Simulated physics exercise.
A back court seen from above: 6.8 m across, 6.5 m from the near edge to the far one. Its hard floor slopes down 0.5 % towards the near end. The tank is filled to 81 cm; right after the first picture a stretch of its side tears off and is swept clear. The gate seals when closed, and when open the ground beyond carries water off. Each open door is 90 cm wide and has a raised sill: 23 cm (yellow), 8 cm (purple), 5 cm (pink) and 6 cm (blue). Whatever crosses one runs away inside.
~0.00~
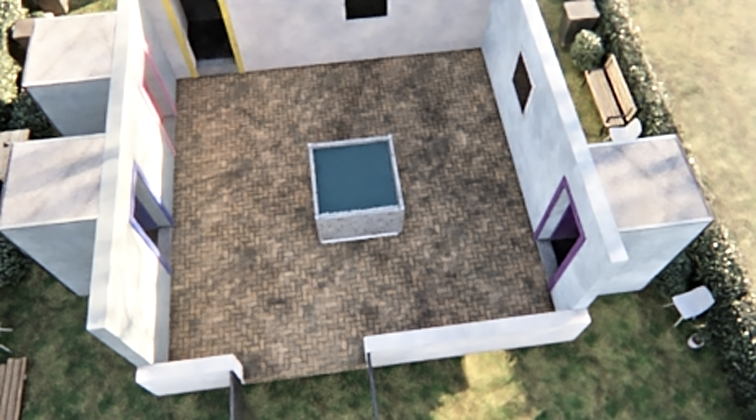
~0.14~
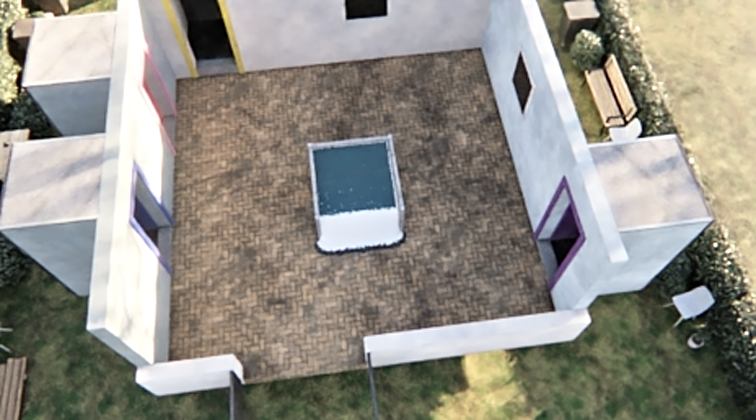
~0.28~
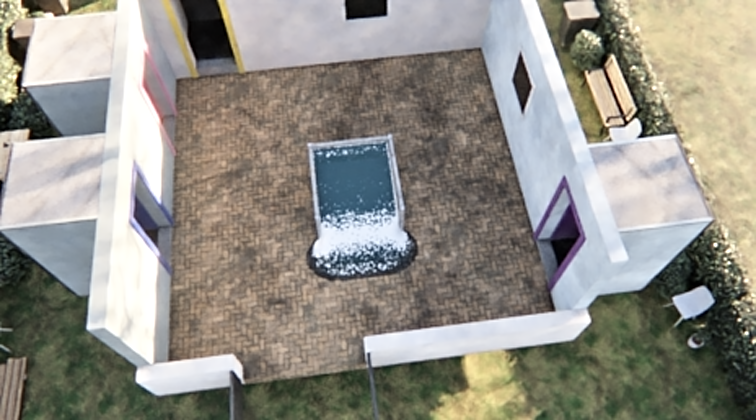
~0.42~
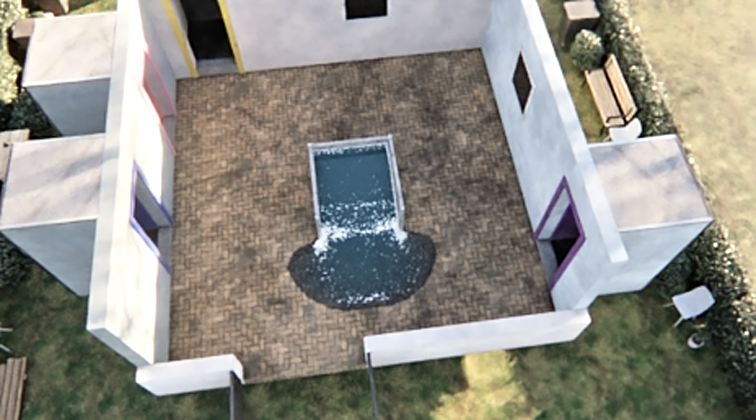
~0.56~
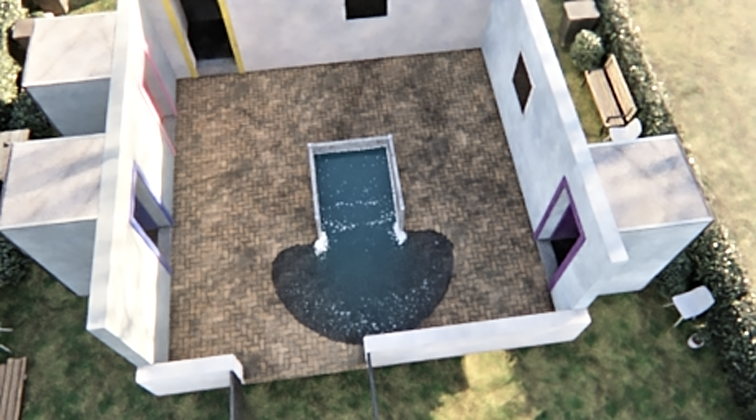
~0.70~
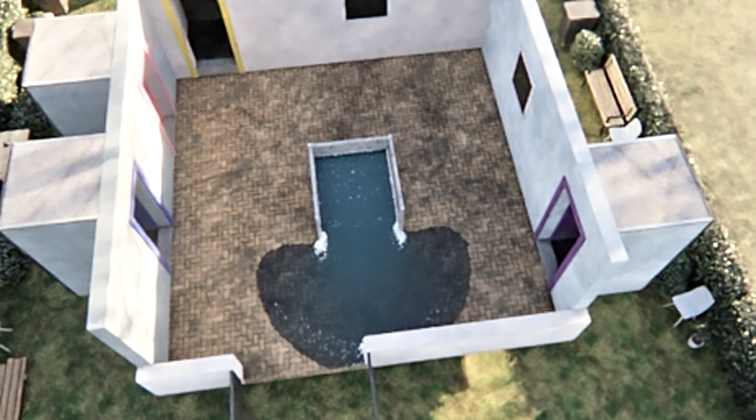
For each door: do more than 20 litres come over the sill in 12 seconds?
Door by door: At the yellow door it stays under the limit; at the purple door it exceeds the limit; at the pink door it keeps below the limit; at the blue door it stays under the limit.
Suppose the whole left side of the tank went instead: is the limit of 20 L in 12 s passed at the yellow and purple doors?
Against that limit: Yellow not over, purple under.
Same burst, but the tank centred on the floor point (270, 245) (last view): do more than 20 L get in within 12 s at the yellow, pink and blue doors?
Against that limit: Yellow below, pink below, blue under.
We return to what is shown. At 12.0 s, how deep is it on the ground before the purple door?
Roughly 2.5 cm deep.
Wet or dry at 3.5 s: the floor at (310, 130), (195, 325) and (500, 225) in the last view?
In that order: Still dry, flooded, under water.
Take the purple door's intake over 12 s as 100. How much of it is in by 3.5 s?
Some 65 per cent by then.
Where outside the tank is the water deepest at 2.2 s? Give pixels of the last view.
At about (553, 324).
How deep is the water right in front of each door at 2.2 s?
In cm: Yellow 0, purple 12, pink 0, blue 0.
After 1.4 s water covers 20 % of the floor and is deepest (42 cm) near (391, 346); yellow door not reached, purple door not reached, pink door not reached, blue door not reached.
After 2.2 s water covers 25 % of the floor and is deepest (38 cm) near (553, 324); yellow door not reached, purple door 12 cm at the sill, 0 L in, pink door not reached, blue door not reached.
After 3.5 s water covers 35 % of the floor and is deepest (20 cm) near (543, 326); yellow door not reached, purple door 14 cm at the sill, 37 L in, pink door not reached, blue door not reached.
After 7.0 s water covers 60 % of the floor and is deepest (6 cm) near (503, 331); yellow door not reached, purple door 6 cm at the sill, 58 L in, pink door not reached, blue door 2 cm at the sill, 0 L in.
After 12.0 s water covers 80 % of the floor and is deepest (4 cm) near (465, 136); yellow door 1 cm at the sill, 0 L in, purple door 2 cm at the sill, 58 L in, pink door not reached, blue door 1 cm at the sill, 0 L in.
